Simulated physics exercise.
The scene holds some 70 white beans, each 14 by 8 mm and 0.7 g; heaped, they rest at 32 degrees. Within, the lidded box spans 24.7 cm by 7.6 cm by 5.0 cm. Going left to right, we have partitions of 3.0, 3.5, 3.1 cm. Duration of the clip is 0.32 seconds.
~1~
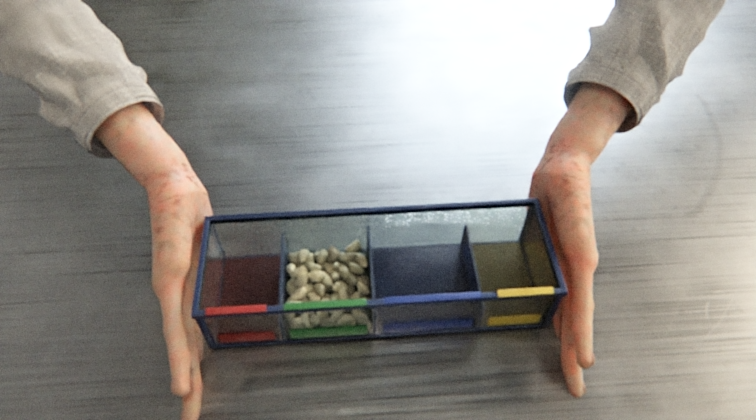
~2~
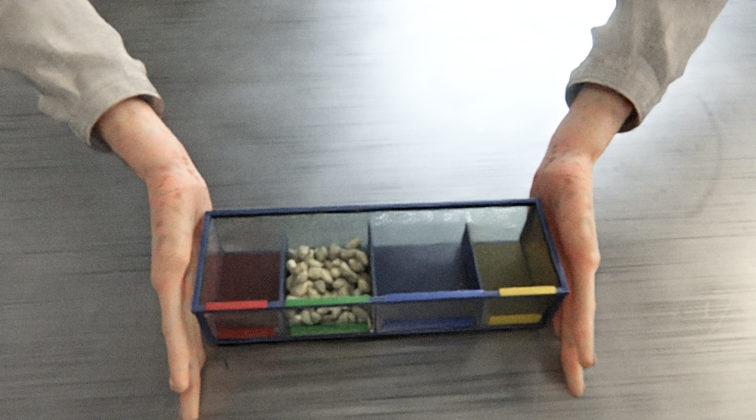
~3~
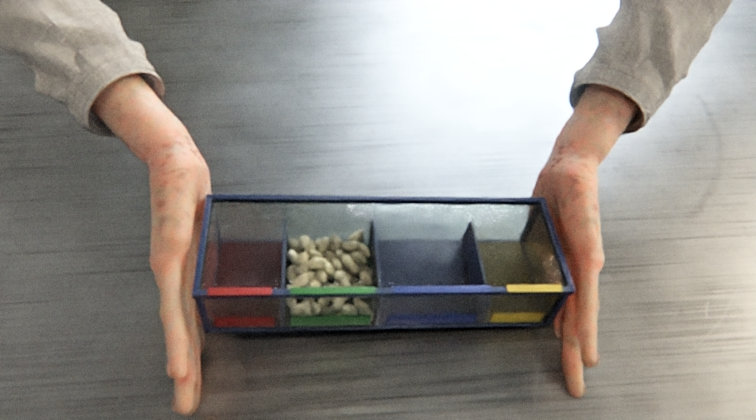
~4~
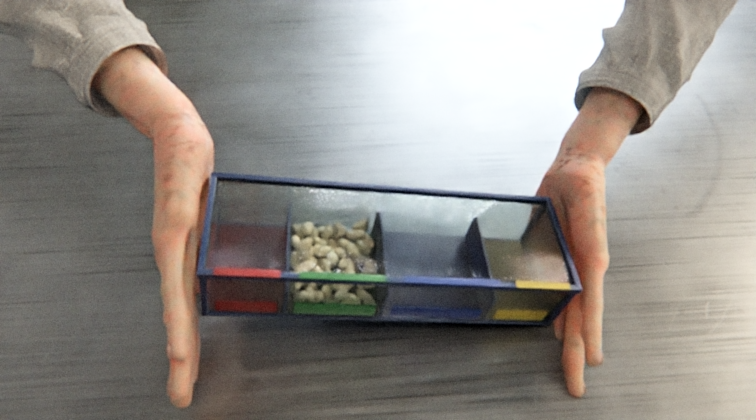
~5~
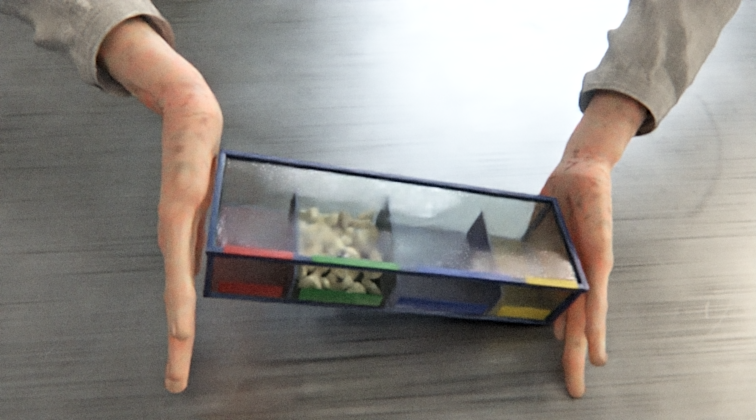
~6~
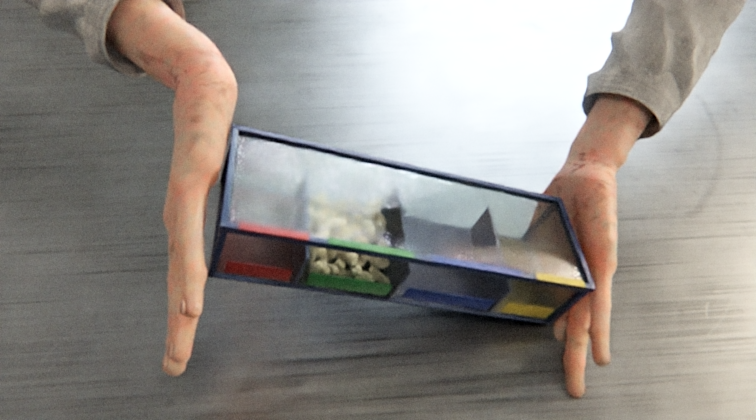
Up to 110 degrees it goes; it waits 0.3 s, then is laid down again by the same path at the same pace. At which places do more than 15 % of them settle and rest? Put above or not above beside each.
At the end, red compartment: Stays behind the line; blue compartment: Stays behind the line; green compartment: Crosses the line; yellow compartment: Crosses the line.
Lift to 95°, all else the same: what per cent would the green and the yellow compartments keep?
In per cent, green 55 and yellow 45.
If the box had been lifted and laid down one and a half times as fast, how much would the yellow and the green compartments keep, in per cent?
Final split: Yellow = 25 %, green = 65 %.
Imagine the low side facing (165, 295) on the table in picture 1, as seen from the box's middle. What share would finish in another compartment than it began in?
That would be close to 95 per cent.
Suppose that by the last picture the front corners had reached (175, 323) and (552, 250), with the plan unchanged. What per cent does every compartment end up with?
Red 75 %; blue 0 %; green 25 %; yellow 0 %.
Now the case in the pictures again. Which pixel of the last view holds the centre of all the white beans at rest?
Roughly pixel (477, 274).
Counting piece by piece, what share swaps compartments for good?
55 %.
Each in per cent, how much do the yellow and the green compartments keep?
Final shares - yellow 55 percent, green 45 percent.
Then, 1.31 s after the last picture, tilt 110 degrees; blue 5 %, green 60 %, yellow 35 %.
Then, 2.18 s after the last picture, tilt 54 degrees; green 45 %, yellow 55 %.
Then, 3.05 s after the last picture, tilt 0 degrees; green 45 %, yellow 55 %.
In the end, red 0 %, blue 0 %, green 45 %, yellow 55 %.
